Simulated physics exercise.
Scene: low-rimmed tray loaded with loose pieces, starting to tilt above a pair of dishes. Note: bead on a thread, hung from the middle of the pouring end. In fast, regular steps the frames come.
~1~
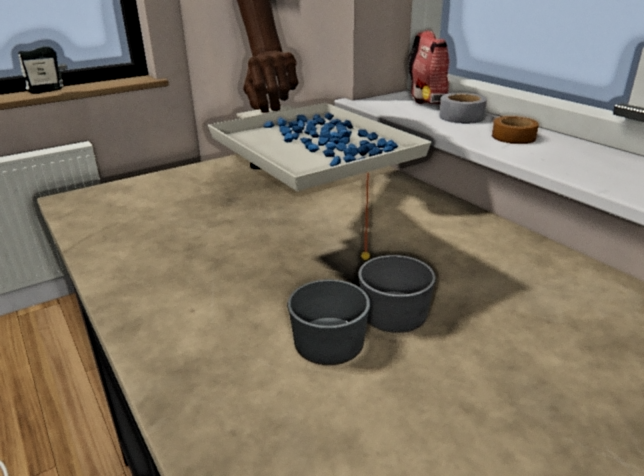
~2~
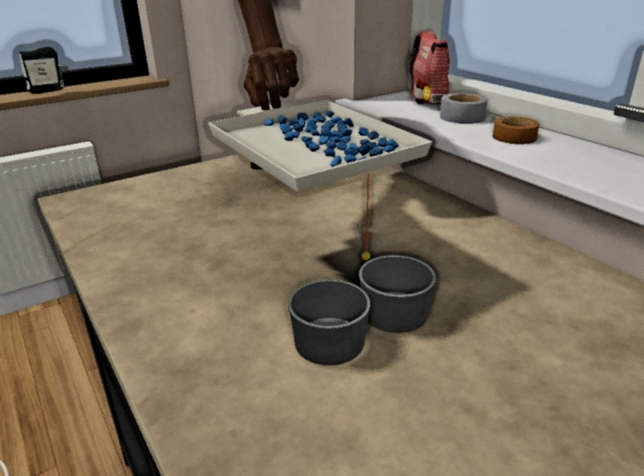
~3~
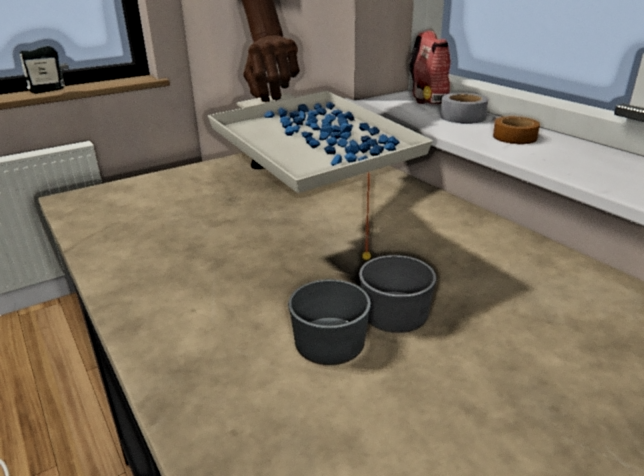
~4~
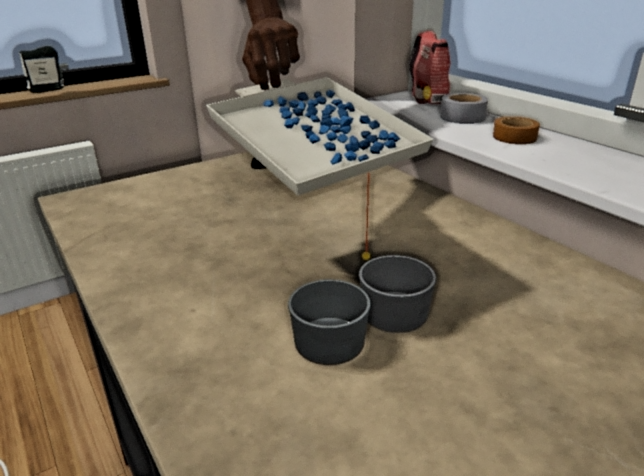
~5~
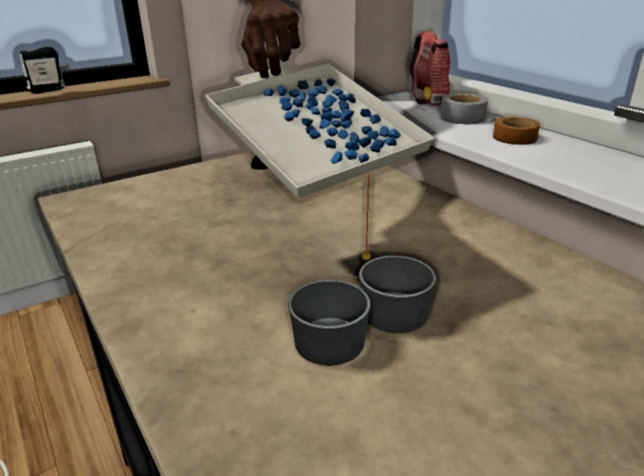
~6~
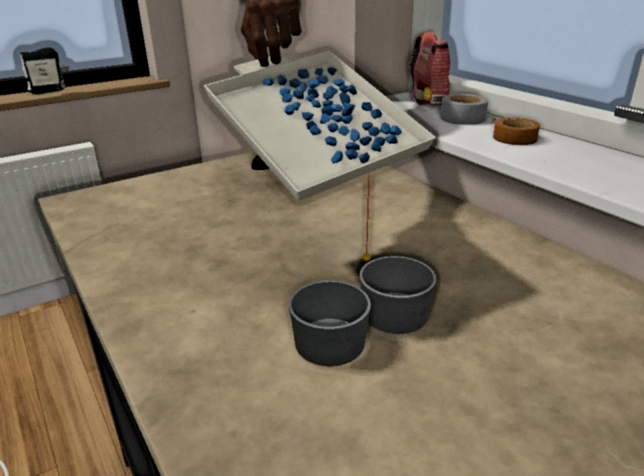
Hand behind a pale tray of blue stones, raising its far side so it slopes gradually toward the viewer above two dark dishes.
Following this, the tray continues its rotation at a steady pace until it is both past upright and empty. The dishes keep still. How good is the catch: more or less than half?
Result: Mostly caught.
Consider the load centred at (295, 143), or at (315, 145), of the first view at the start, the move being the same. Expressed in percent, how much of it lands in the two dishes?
Shares in turn: 80 % and 90 %.
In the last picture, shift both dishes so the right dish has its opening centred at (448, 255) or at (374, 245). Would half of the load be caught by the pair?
Well, it comes to a lesser portion at first and a lesser portion after that.
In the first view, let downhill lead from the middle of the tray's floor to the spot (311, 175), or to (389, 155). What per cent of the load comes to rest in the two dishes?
First case about 50 percent; second case about 0 percent.
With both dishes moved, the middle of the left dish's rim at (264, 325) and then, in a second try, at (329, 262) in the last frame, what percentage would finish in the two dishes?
It would be near 70 per cent first and near 0 per cent second.
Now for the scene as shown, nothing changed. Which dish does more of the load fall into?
Pick: The one placed left.
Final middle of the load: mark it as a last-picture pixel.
Near (333, 335), more or less.
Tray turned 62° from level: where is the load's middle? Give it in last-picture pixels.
Roughly at (340, 163).
Soon after the last picture, tray tipped steeply; all on the tray.
A little later, tray tipped right over; about a quarter on the tray; about half in the left dish; a stray few in the right dish; a small part outside both; a small part in the air.
Later still, tray tipped past a quarter turn; most in the left dish; a small part in the right dish; a small part outside both.
At rest, tray tipped past a quarter turn; most in the left dish; a small part in the right dish; a small part outside both.
